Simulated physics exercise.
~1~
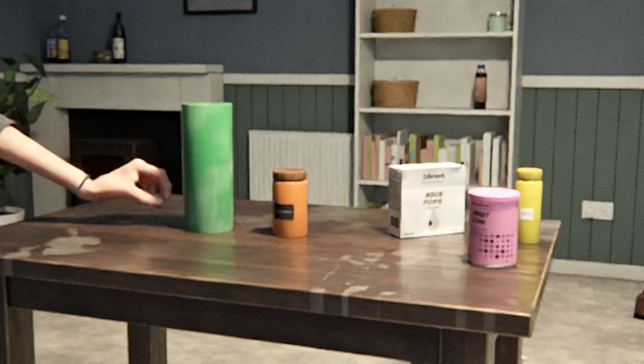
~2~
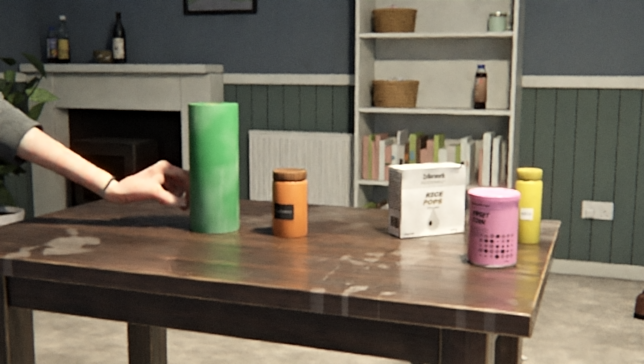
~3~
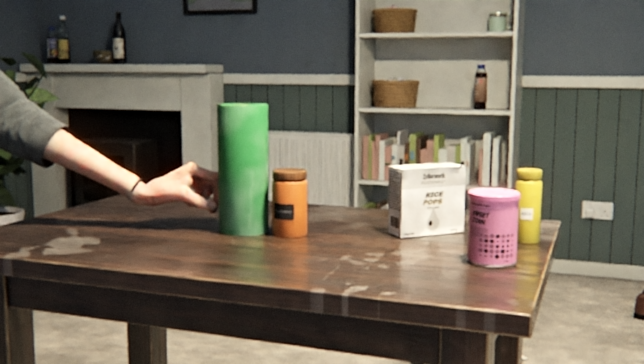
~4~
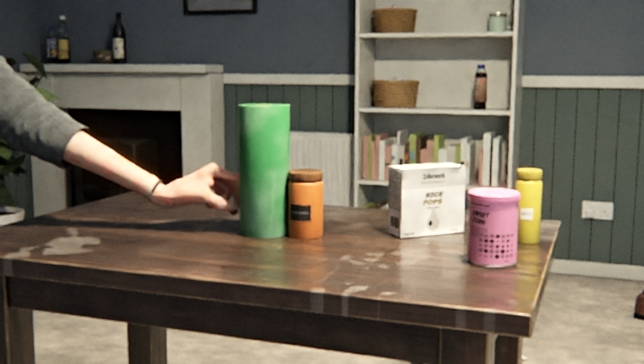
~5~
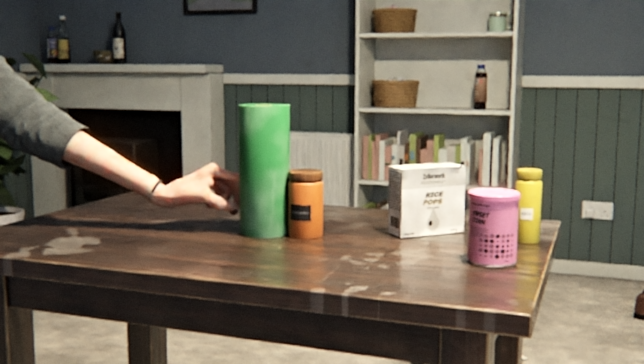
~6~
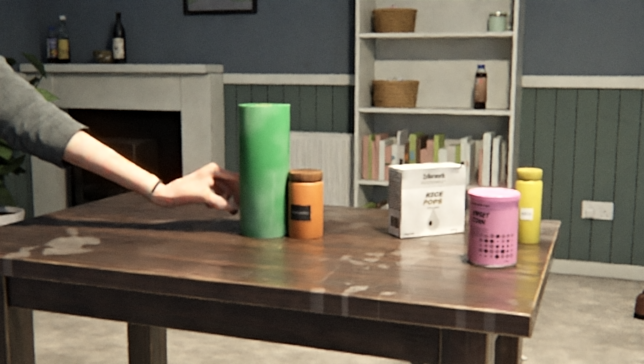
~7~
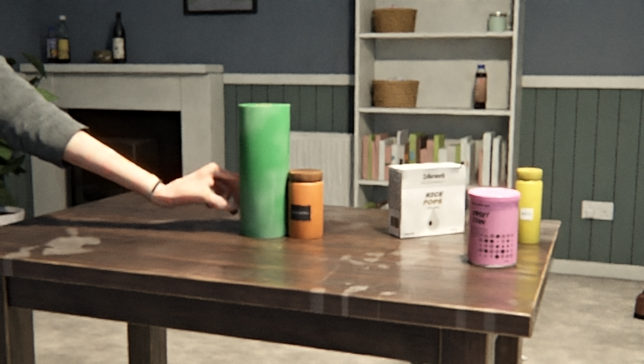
A tall green roll stands near the left of a dark wooden table, seen from a still view at the front of a room with a fireplace and bookshelf behind. To its right are an orange jar, a white packet, a pink tin and a yellow shaker. A hand reaches in from the left and pushes the roll rightward, keeping it upright. The roll slides up to the orange jar, and the jar shifts slightly right too. The hand then stops, and both stay standing side by side, while the other items remain in place.
